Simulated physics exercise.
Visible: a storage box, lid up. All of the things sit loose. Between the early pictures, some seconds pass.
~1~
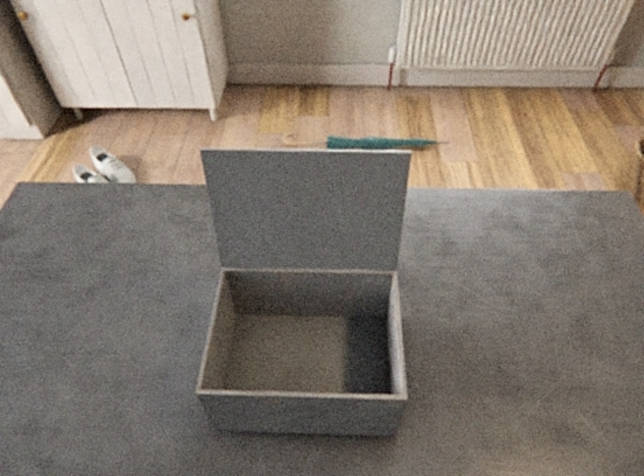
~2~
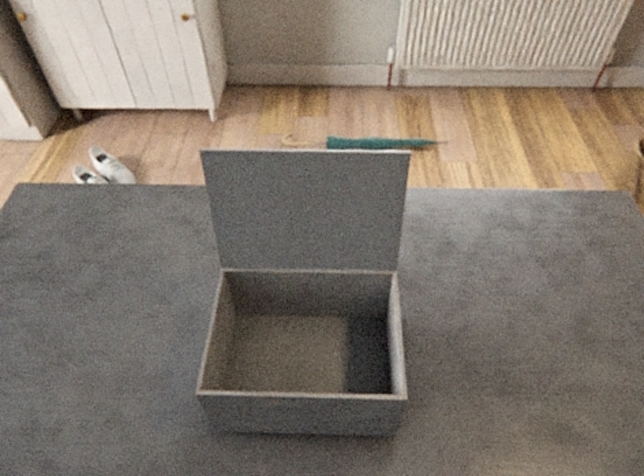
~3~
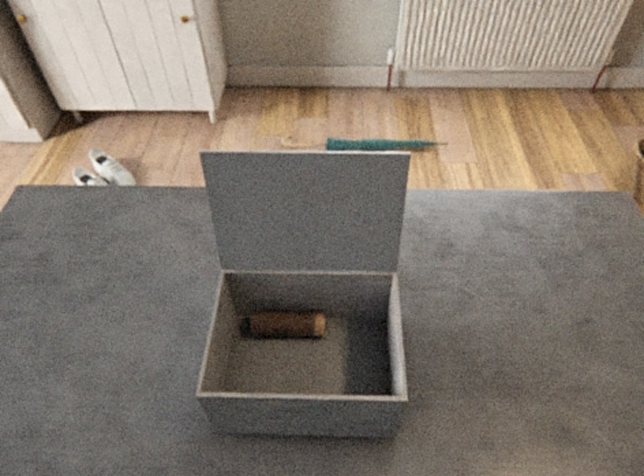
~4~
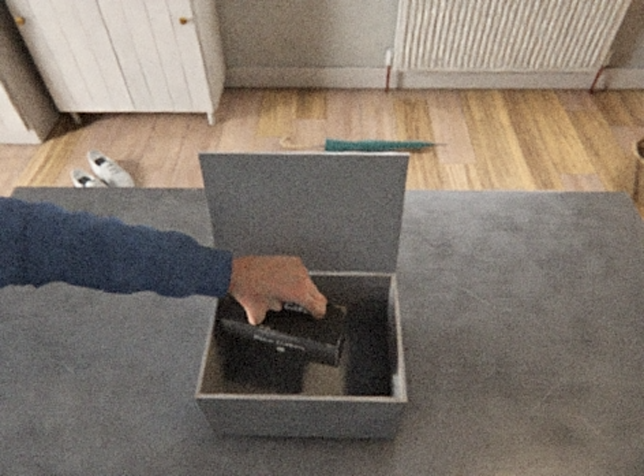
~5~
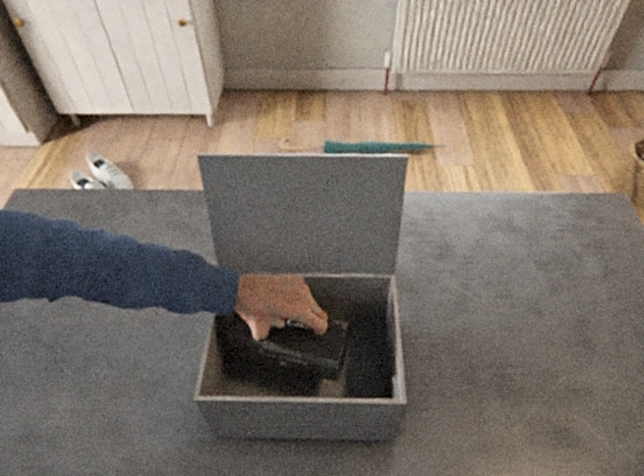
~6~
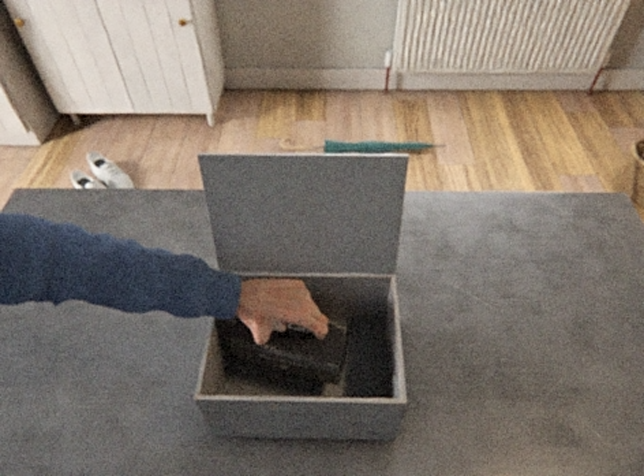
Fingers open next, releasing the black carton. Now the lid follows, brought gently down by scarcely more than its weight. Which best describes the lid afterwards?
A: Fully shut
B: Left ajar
Fully shut.
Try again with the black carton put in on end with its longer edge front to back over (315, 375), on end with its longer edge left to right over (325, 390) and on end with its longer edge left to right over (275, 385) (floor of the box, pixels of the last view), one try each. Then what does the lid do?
Lid, in order: Held open, held open, held open.
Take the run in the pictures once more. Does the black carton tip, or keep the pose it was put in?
Observation: It tilts over.
Then, 1.20 s later than the last frame, lid 83° above the rim; black carton on its side near (279, 383).
Then, 1.80 s later than the last frame, lid 30° above the rim; black carton on its side near (279, 383).
When it is over, lid shut; lying over in the box, black carton; brown shaker as before. End places, in pixels of the last picture, black carton near (279, 383).
